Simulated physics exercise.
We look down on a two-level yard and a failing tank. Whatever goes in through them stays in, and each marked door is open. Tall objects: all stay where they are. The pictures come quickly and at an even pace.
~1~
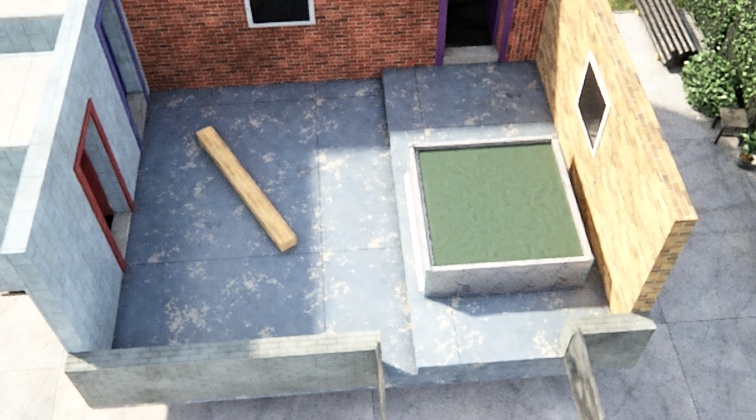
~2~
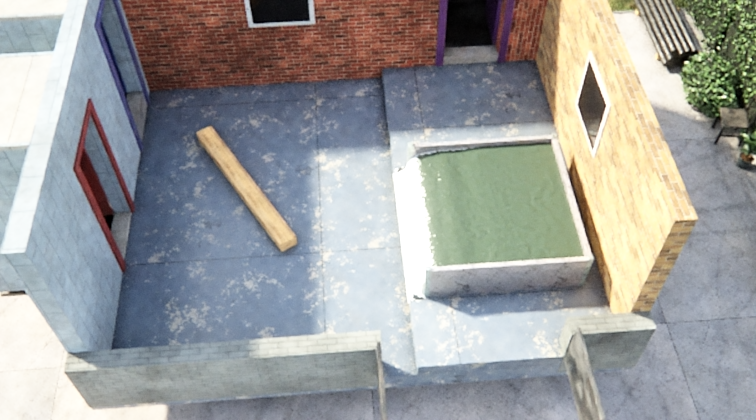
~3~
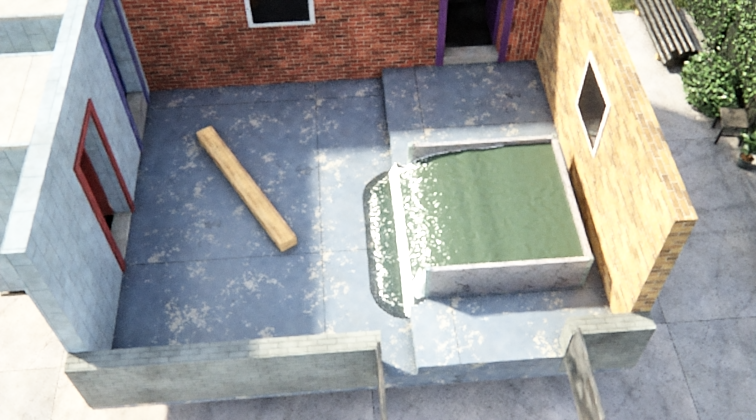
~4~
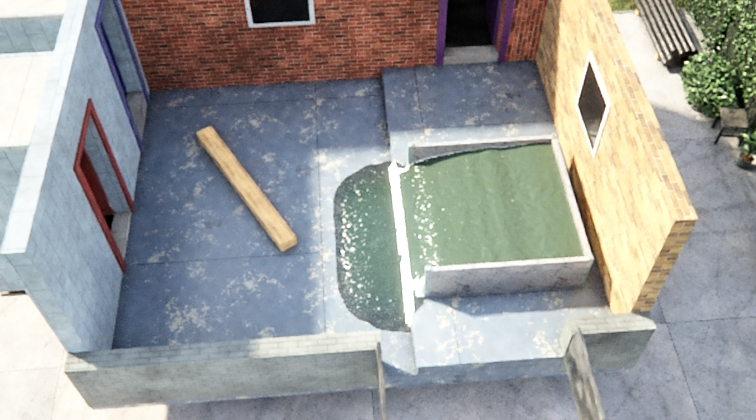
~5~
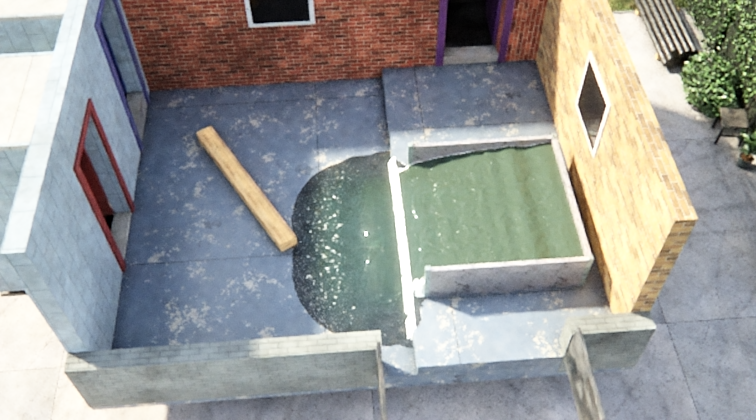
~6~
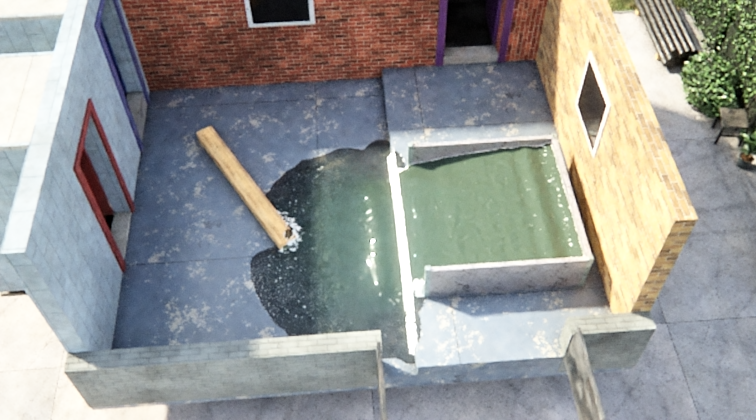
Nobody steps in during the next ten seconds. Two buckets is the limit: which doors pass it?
In order: The red door overshoots the limit; the purple door keeps inside the limit; the blue door keeps inside the limit.
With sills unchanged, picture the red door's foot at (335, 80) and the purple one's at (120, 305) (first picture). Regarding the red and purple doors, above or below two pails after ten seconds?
I'd expect the red door crosses the line, and the purple door crosses the line too.
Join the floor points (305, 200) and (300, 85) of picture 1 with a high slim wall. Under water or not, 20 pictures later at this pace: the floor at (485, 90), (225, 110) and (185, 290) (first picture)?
The first spot is untouched, the second swamped, the third swamped.
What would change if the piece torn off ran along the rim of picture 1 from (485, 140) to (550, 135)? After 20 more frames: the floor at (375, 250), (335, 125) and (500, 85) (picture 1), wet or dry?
The first spot is spared, the second swamped, the third swamped.
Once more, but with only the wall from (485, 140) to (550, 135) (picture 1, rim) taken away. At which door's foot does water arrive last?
The one in red, I think.
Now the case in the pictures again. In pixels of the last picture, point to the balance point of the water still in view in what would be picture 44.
Centre point: Around (265, 204).
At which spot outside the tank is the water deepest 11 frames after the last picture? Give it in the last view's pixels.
Somewhere around pixel (110, 366).
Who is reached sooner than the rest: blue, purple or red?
That's the door marked red.
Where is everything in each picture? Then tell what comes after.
Still water in the water tank at (494, 202), in the first frame.
Water pours out at (420, 222) and has run to (400, 174), in the second frame.
Water pours out at (420, 224) and has run to (387, 177), in the third frame.
Water pours out at (420, 224) and has run to (366, 172), in the fourth frame.
Water pours out at (420, 225) and has run to (306, 195), in the fifth frame.
The front is at (268, 200), out from the gap at (420, 225), in the sixth frame.
A moment on, water covers 40 % of the floor; the red door not reached, the purple door not reached, the blue door not reached.
Next, water covers 55 % of the floor; the red door under two buckets in, the purple door not reached, the blue door not reached.
Then, water covers 60 % of the floor; the red door over two buckets in, the purple door not reached, the blue door wet at the sill, nothing in.
Later, water covers 65 % of the floor; the red door far over two buckets in, the purple door not reached, the blue door wet at the sill, nothing in.
In the end, water covers 65 % of the floor; the red door far over two buckets in, the purple door not reached, the blue door wet at the sill, nothing in.
